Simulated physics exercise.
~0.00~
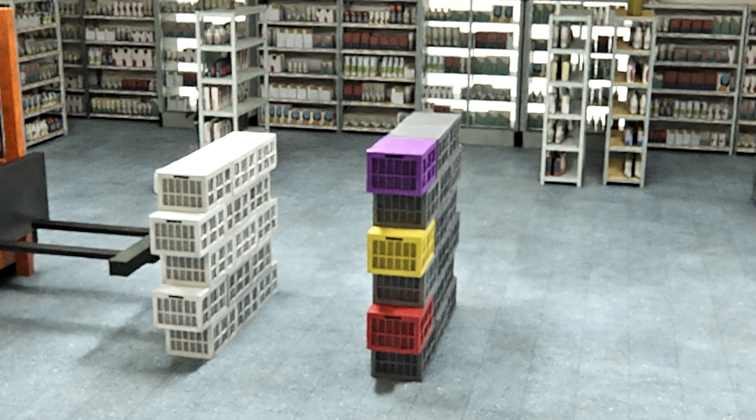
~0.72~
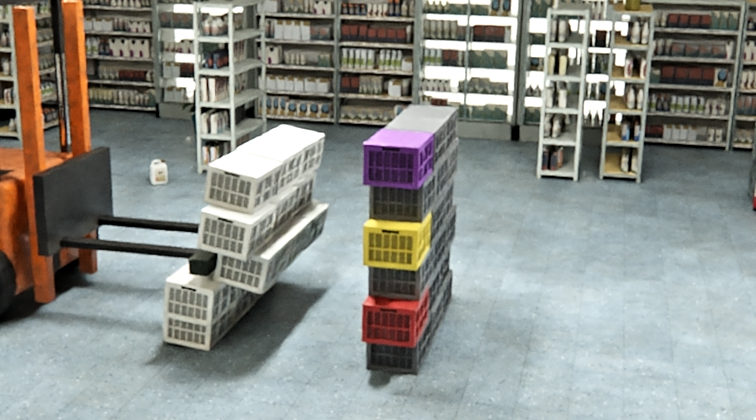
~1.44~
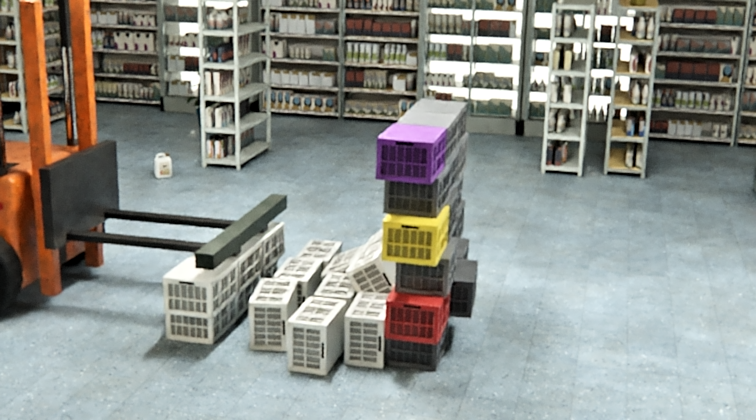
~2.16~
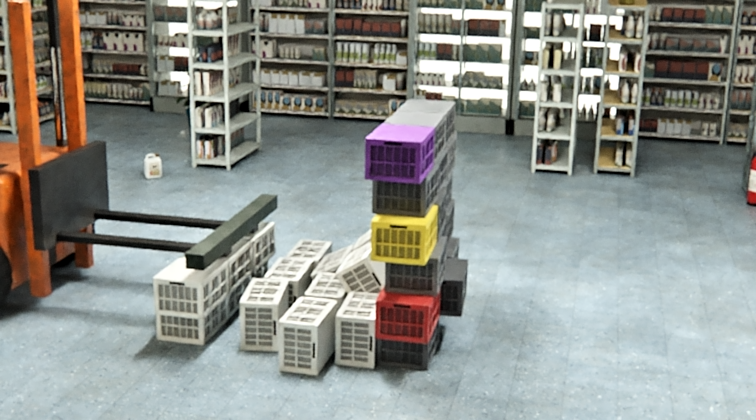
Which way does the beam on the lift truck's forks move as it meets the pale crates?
The beam moves to the right, pushing into the pale crates.
